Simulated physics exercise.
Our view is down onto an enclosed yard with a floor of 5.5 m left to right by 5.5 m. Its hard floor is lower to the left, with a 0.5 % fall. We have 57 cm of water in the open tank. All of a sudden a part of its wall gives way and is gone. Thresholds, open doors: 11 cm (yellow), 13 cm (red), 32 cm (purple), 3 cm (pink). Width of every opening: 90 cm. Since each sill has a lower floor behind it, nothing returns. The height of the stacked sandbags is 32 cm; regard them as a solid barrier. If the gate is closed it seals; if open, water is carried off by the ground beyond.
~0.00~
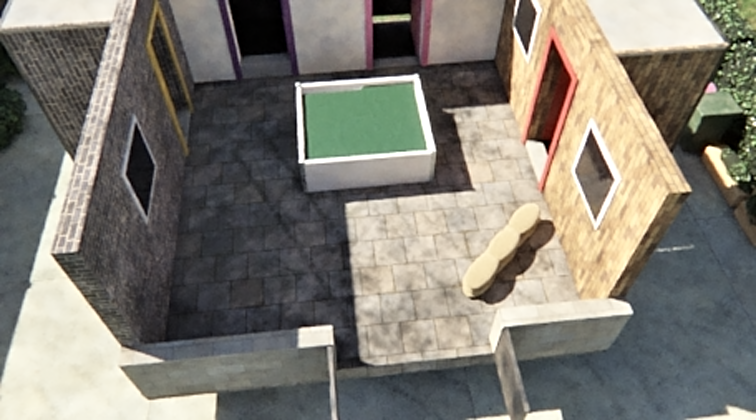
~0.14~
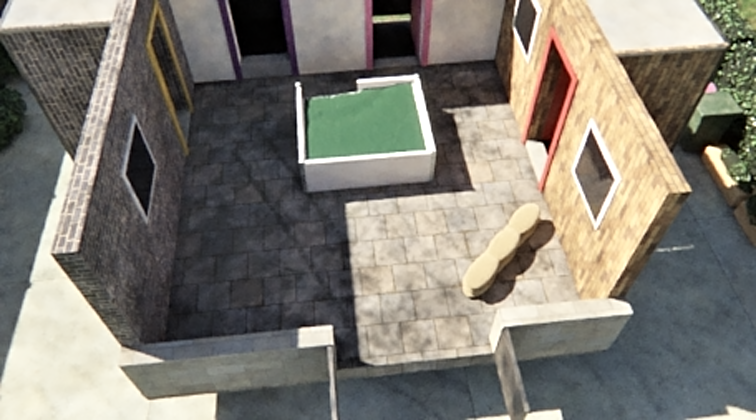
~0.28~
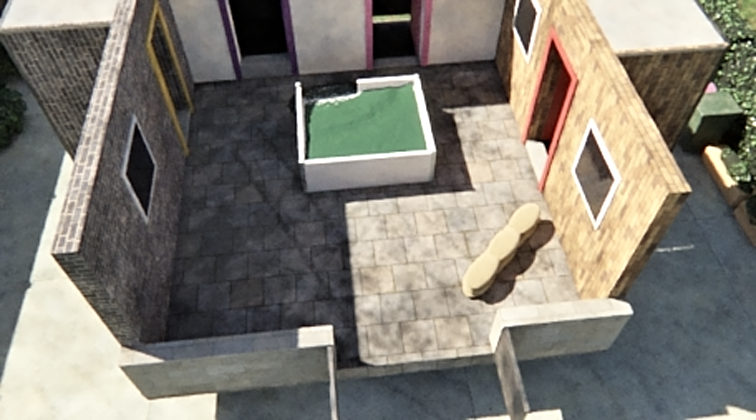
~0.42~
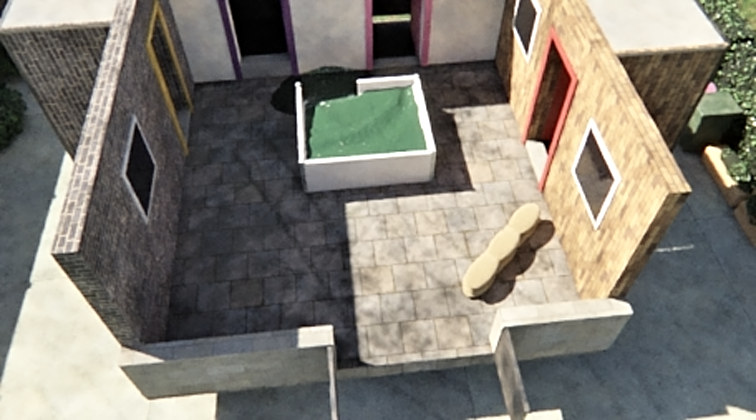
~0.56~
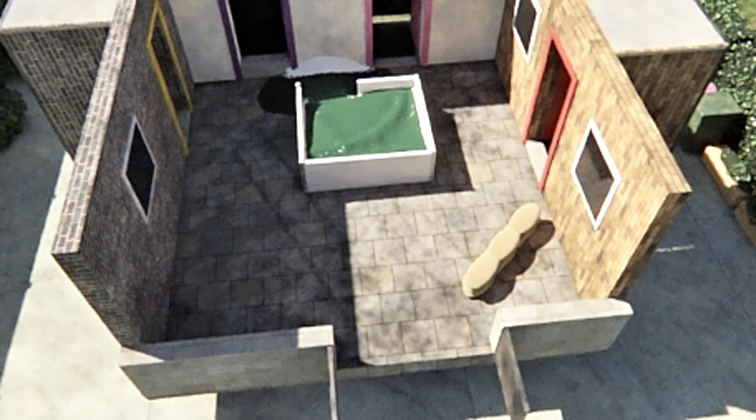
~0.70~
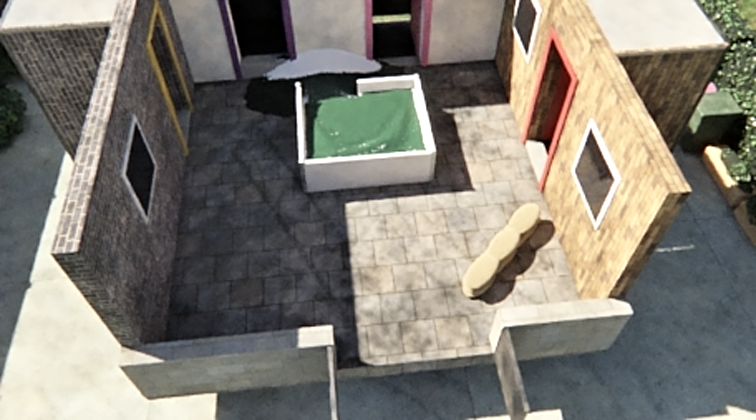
A white-walled open tank of green water stands toward the back of a paved, walled yard, seen from high above by a camera that stays still. Brick walls flank it, with a yellow-framed door at left, a red one at right, purple and pink openings behind, and pale stacked sandbags at lower right. Part of the tank's far wall vanishes, the water surface slopes and ripples, and water pours out behind, spreading dark, then pale, across the paving.
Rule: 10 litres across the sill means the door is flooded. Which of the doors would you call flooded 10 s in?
I would call the yellow door flooded; I would call the red door not flooded; I would call the purple door not flooded; I would call the pink door flooded.
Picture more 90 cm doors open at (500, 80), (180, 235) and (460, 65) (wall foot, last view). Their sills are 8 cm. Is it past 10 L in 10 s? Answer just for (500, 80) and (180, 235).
First door beyond the limit, second door short of the limit.
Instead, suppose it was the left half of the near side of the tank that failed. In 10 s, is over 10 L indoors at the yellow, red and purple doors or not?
Yellow door doesn't reach it, red door doesn't reach it, purple door doesn't reach it.
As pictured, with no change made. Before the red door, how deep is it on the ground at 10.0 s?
Close to 2.5 cm of depth.
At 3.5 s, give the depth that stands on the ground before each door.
Yellow 15 cm, red 5 cm, purple 15 cm, pink 8 cm.
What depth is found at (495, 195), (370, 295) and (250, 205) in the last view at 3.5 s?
Close to 1, 0 and 3 centimetres.
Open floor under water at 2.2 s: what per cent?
Near 25 per cent is wet.
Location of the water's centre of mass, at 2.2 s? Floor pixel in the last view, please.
The water is centred near (337, 123).
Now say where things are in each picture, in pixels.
The first picture shows still water, 57 cm deep, in the open tank at (363, 121).
In the second picture, the front is at a hidden place, 0.6 m from the gap on the open tank's far side; 0.2 m2 of floor is under water; 57 cm left at the back of the open tank.
In the third picture, the front is at a hidden place, 0.8 m from the gap on the open tank's far side; 0.8 m2 of floor is under water; 57 cm left at the back of the open tank.
In the fourth picture, the front is at (360, 70), 1.3 m from the gap on the open tank's far side; 1.7 m2 of floor is under water; 57 cm left at the back of the open tank.
In the fifth picture, water pours out on the open tank's far side and has run 1.5 m, to (275, 77); typically 8 cm deep outside, 52 cm at the open tank's back.
In the sixth picture, water pours out on the open tank's far side and has run 1.7 m, to (398, 67); typically 8 cm deep outside, 47 cm at the open tank's back.
After 1.4 s water covers 15 % of the floor and is deepest (42 cm) near (324, 77); yellow door not reached, red door not reached, purple door 26 cm at the sill, 0 L in, pink door 9 cm at the sill, 6 L in.
After 2.2 s water covers 25 % of the floor and is deepest (35 cm) near (205, 87); yellow door 17 cm at the sill, 2 L in, red door not reached, purple door 21 cm at the sill, 0 L in, pink door 9 cm at the sill, 21 L in.
After 3.5 s water covers 50 % of the floor and is deepest (23 cm) near (205, 87); yellow door 15 cm at the sill, 21 L in, red door 5 cm at the sill, 0 L in, purple door 15 cm at the sill, 0 L in, pink door 8 cm at the sill, 40 L in.
After 6.0 s water covers 85 % of the floor and is deepest (14 cm) near (194, 94); yellow door 10 cm at the sill, 34 L in, red door 4 cm at the sill, 0 L in, purple door 9 cm at the sill, 0 L in, pink door 5 cm at the sill, 56 L in.
After 10.0 s water covers 95 % of the floor and is deepest (8 cm) near (206, 365); yellow door 6 cm at the sill, 35 L in, red door 3 cm at the sill, 0 L in, purple door 5 cm at the sill, 0 L in, pink door 3 cm at the sill, 61 L in.
